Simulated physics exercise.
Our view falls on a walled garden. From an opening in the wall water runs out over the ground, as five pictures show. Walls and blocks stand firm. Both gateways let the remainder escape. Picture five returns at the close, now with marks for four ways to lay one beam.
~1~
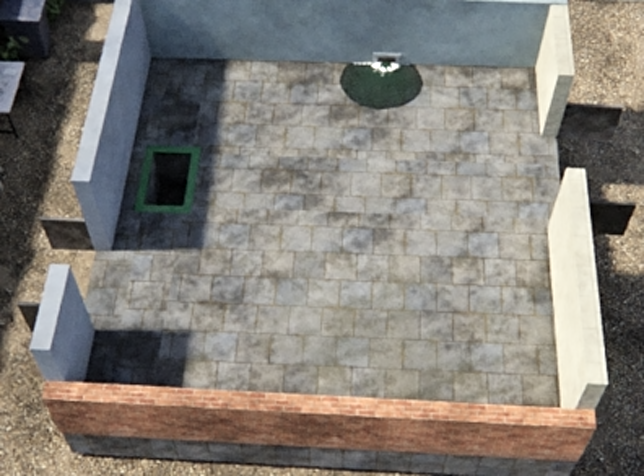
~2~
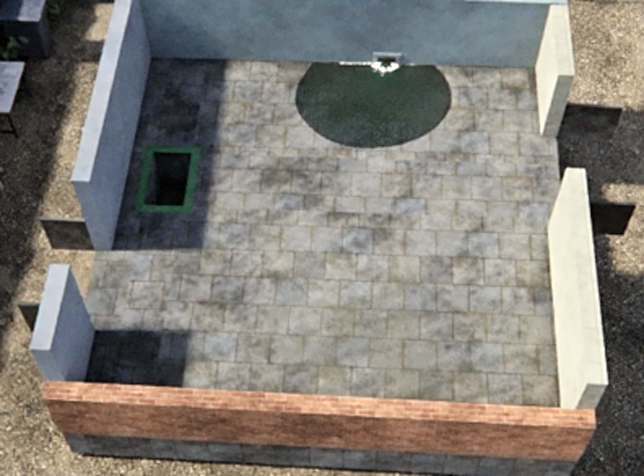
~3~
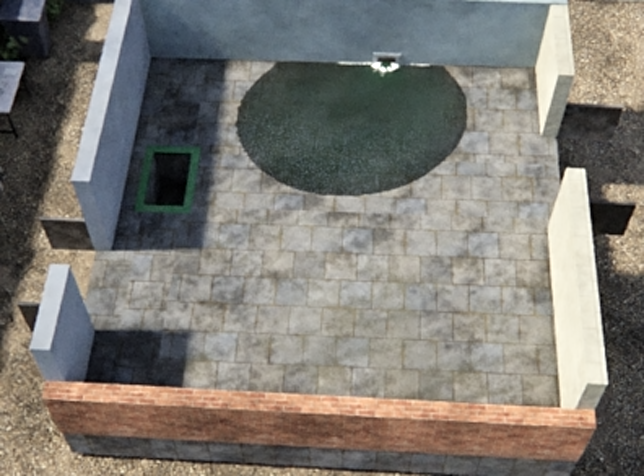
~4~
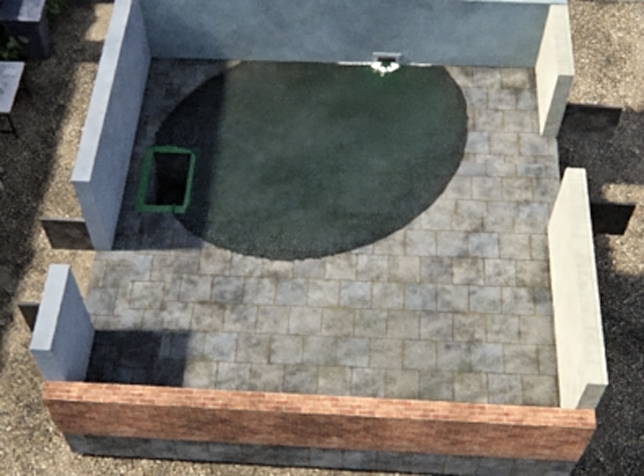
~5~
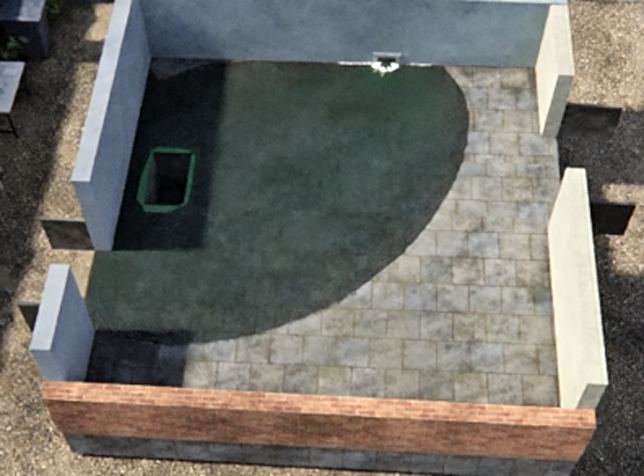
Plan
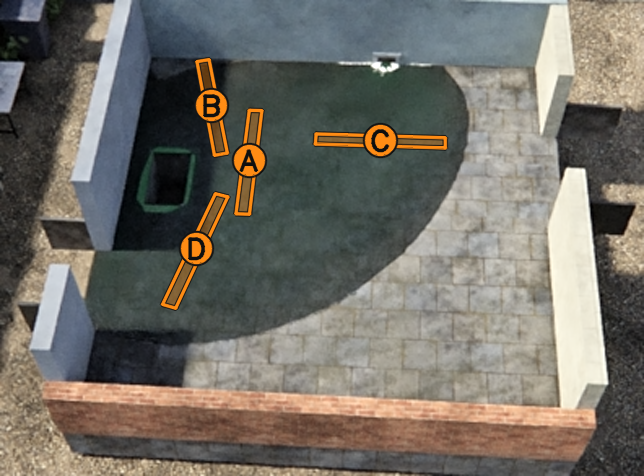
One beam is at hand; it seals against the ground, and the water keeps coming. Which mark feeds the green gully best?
Go for C.
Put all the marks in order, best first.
The order is C, D, B, A.
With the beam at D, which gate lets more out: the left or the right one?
The left gate.
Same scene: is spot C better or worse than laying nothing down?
It is better.
On the marked copy, A from (242, 214) to (255, 110); B from (203, 60) to (220, 154); C from (315, 138) to (445, 142); D from (169, 306) to (221, 195).
With A, about 13 % of the stream goes into the green gully, about 86 % out by the gates.
With B, about 26 % of the stream goes into the green gully, about 73 % out by the gates.
With C, about 73 % of the stream goes into the green gully, about 23 % out by the gates.
With D, about 42 % of the stream goes into the green gully, about 56 % out by the gates.
